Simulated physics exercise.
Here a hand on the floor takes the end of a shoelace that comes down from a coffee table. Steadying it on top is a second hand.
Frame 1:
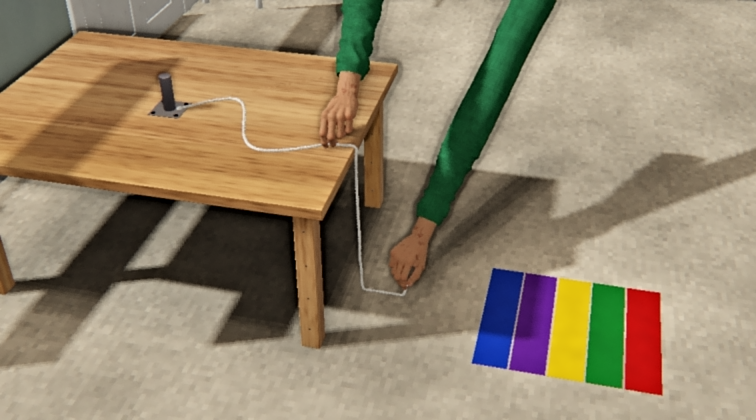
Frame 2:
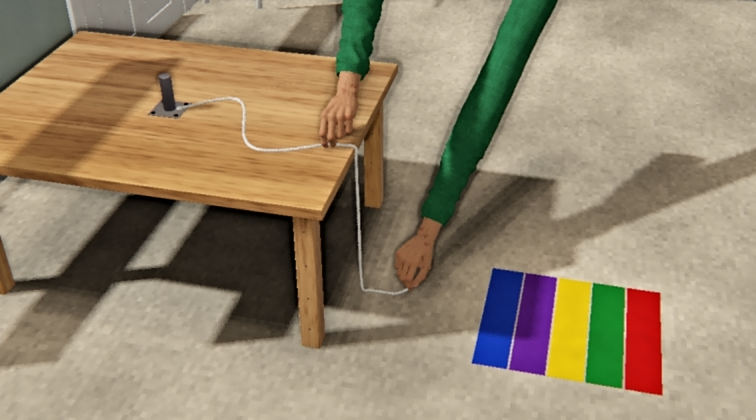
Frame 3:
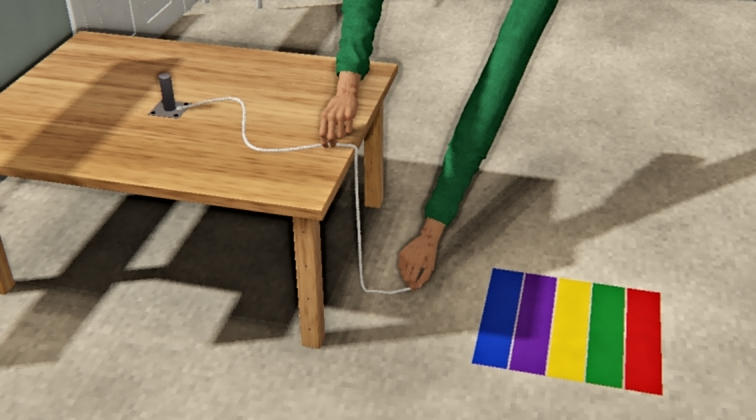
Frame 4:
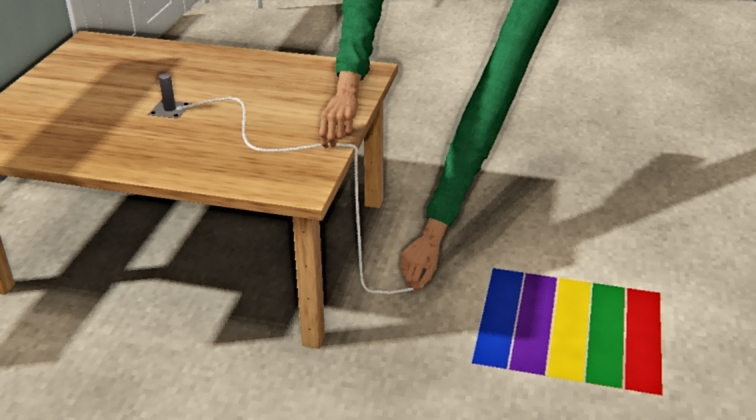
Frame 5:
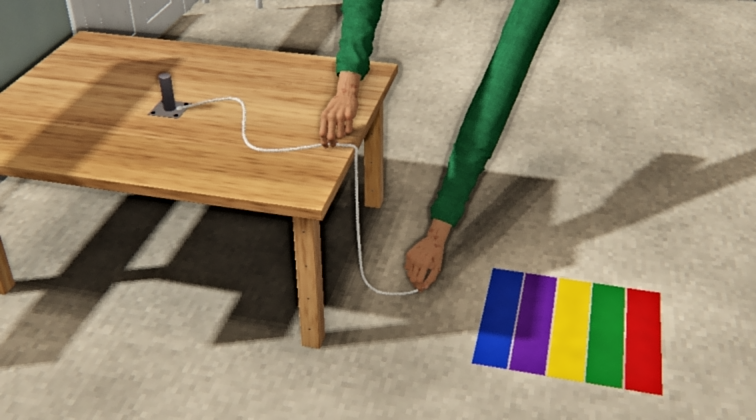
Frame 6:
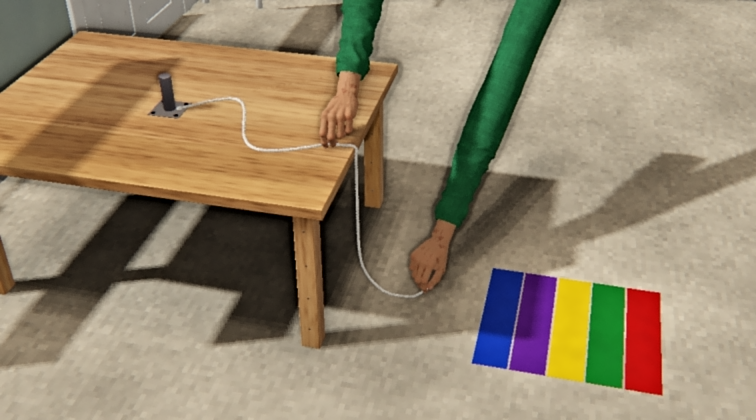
Hand on the floor drawing the end of a white shoelace slightly right beside a wooden coffee table, another hand resting on top.
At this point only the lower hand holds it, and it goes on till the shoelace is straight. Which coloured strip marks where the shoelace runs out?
Green.
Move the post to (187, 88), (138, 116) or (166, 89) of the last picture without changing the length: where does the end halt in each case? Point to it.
Places per try: (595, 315); (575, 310); (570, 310).
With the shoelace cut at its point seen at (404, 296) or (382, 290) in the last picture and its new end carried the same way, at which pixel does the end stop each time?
You'd find it around (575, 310) the first time and around (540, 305) the second.
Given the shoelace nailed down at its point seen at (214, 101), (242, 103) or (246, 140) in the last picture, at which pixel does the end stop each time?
The pixel places are (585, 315), (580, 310) and (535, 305), one per try.
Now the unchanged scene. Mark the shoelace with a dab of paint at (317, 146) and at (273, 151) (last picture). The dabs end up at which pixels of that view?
Around (386, 166); the other one around (349, 142).
Early on, end near (537, 305); over purple.
Midway, end near (581, 312); over yellow.
At the end of the slack, end near (607, 316); over green. The green one.
